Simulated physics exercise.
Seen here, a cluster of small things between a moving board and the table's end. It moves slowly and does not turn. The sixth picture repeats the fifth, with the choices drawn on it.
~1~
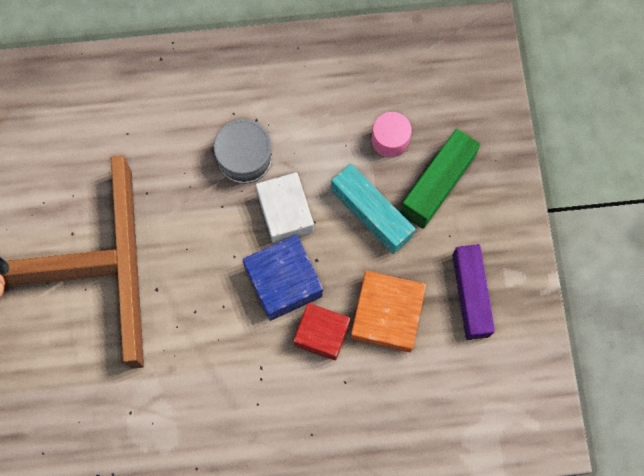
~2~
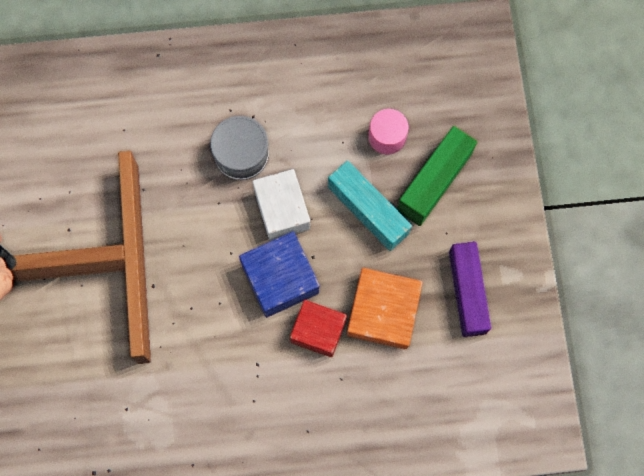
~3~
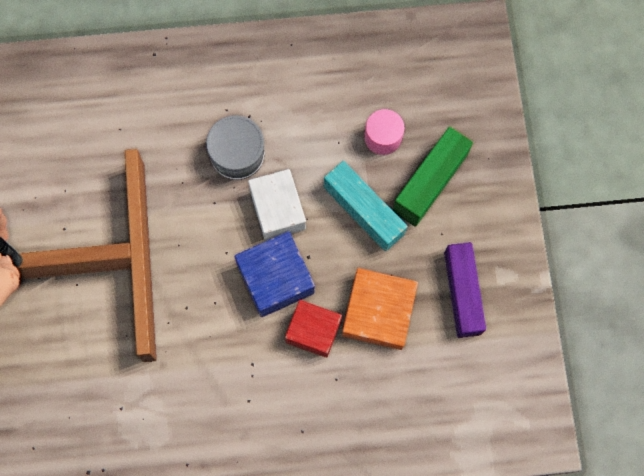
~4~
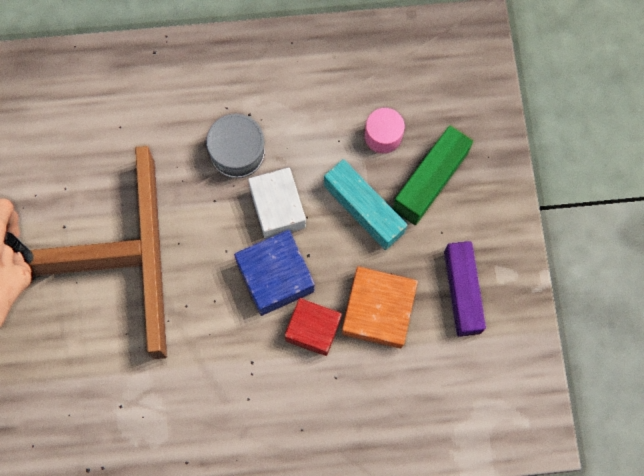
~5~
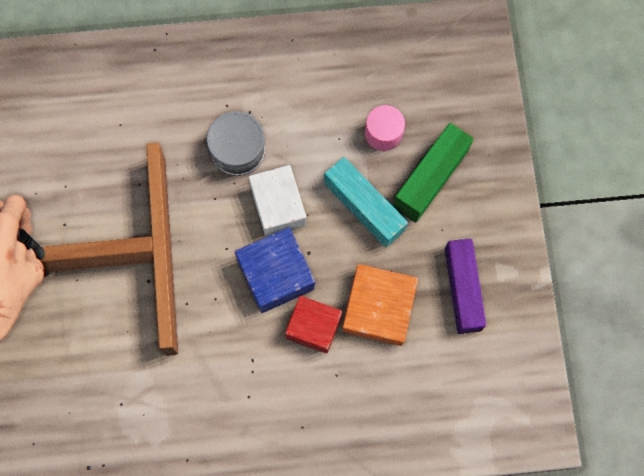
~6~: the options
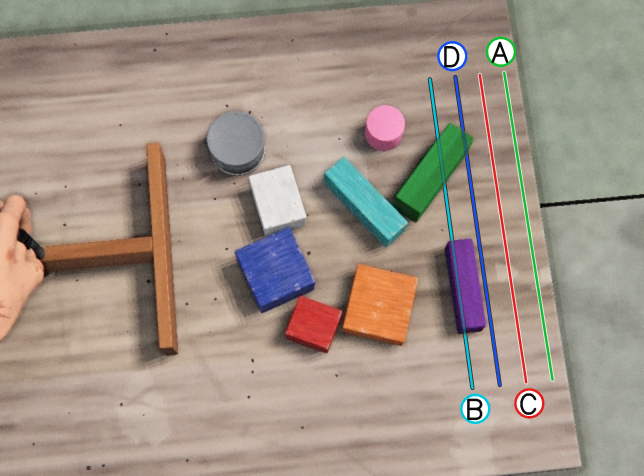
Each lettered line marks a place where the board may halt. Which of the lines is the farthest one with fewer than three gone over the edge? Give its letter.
B is the last line within the limit.
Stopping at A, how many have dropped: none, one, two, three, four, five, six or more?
Six or more.
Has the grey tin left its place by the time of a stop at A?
By then, yes.
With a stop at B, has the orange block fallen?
By then, no.
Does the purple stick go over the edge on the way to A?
Yes.
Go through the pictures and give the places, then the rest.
The first picture shows green stick (440, 179); white block (285, 209); orange block (388, 312).
The second picture shows board (130, 251); blue block (279, 275).
The third picture shows board (137, 249); red block (314, 329).
The fourth picture shows board (148, 246); purple stick (464, 289).
The fifth picture shows board (159, 243); green stick (433, 173); white block (278, 201); orange block (380, 305).
On the copy, A at (527, 220); B at (450, 228); C at (502, 223); D at (477, 225).
On B. First, board (265, 233); grey tin (292, 136); white block (292, 201).
Then, board (370, 223); purple stick (520, 288); green stick (468, 157).
Finally, board (450, 215); purple stick over the edge; green stick (529, 149); one fallen.
By contrast, A drops seven; C drops four; D drops four.
